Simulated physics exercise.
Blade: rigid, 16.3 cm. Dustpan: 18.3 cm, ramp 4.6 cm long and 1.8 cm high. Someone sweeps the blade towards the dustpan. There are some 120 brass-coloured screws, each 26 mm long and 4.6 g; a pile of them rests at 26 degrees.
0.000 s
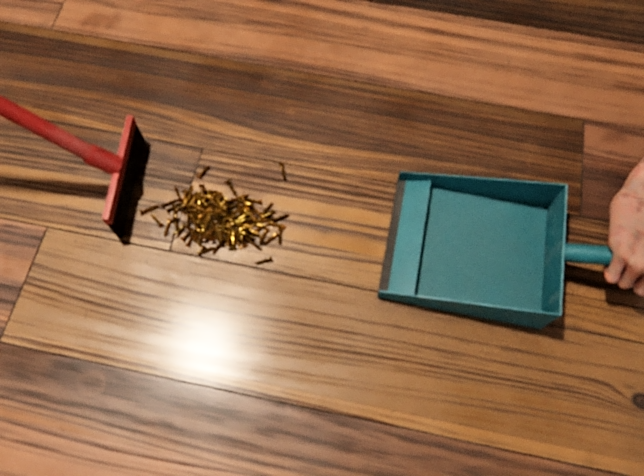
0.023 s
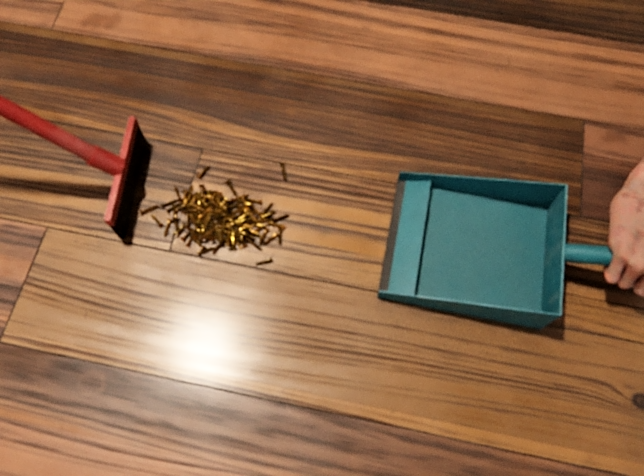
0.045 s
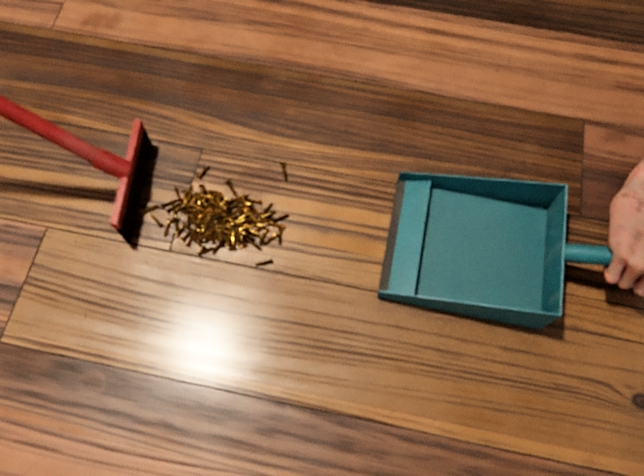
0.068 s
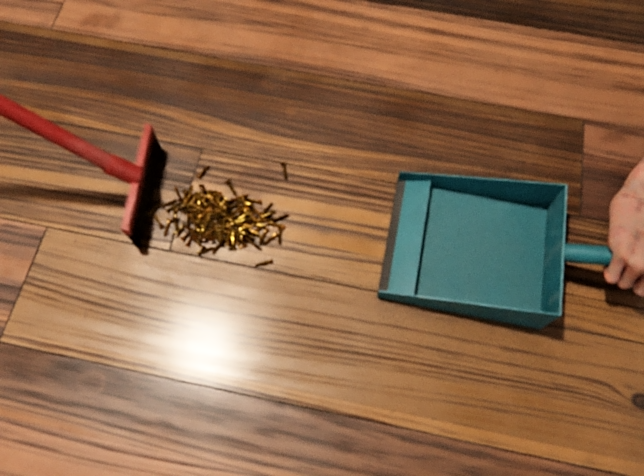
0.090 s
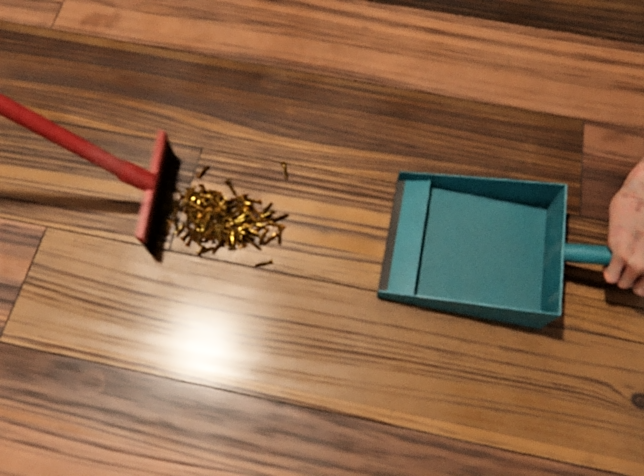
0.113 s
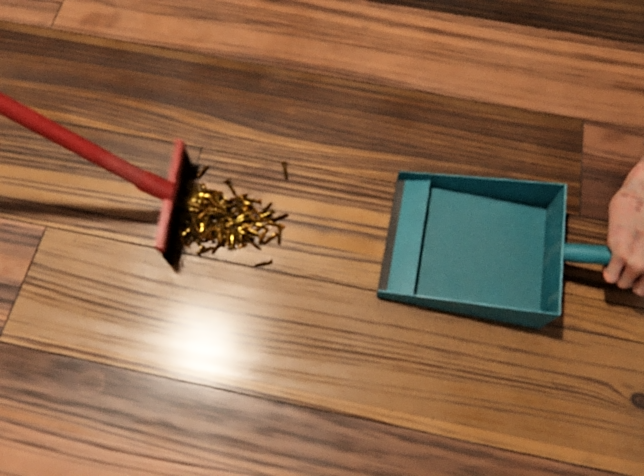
The clip opens on a loose pile of small brass-coloured screws on a wooden floor, between a red-handled blade at left and a teal dustpan held by a hand at right. The blade creeps rightward, then moves faster, reaches the pile's left edge and presses those pieces together while the dustpan stays still.
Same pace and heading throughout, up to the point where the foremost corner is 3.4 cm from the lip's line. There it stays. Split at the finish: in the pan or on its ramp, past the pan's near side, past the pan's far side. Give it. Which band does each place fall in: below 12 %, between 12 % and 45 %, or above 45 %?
Pan: Between 12 % and 45 %, near side: Between 12 % and 45 %, far side: Below 12 %.
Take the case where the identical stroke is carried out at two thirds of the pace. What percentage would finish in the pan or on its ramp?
Roughly 10 in a hundred.
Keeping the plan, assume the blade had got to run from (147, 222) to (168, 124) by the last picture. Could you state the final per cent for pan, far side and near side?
Final per cent - pan 30, far 5, near 10.
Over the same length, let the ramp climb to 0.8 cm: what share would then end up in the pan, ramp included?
Roughly 45 per cent.
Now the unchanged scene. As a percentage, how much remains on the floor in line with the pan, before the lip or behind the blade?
Roughly 45 percent.
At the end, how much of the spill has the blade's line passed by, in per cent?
Roughly 5 in a hundred.
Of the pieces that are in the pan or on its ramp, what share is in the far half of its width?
Some 30 per cent.
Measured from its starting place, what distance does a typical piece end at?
It works out to some 26 cm.
After 0.22 s, middle of the blade 16 cm from the lip; 0 % over the lip, far side 0 %, near side 5 %.
After 0.30 s, middle of the blade 7 cm from the lip; 0 % over the lip, far side 0 %, near side 15 %.
After 0.51 s, middle of the blade 4 cm from the lip; 35 % over the lip, far side 0 %, near side 20 %.
At rest (1.8 s), pan 35 %, near side 20 %, far side 0 %, in front of the lip or behind the blade 45 %.
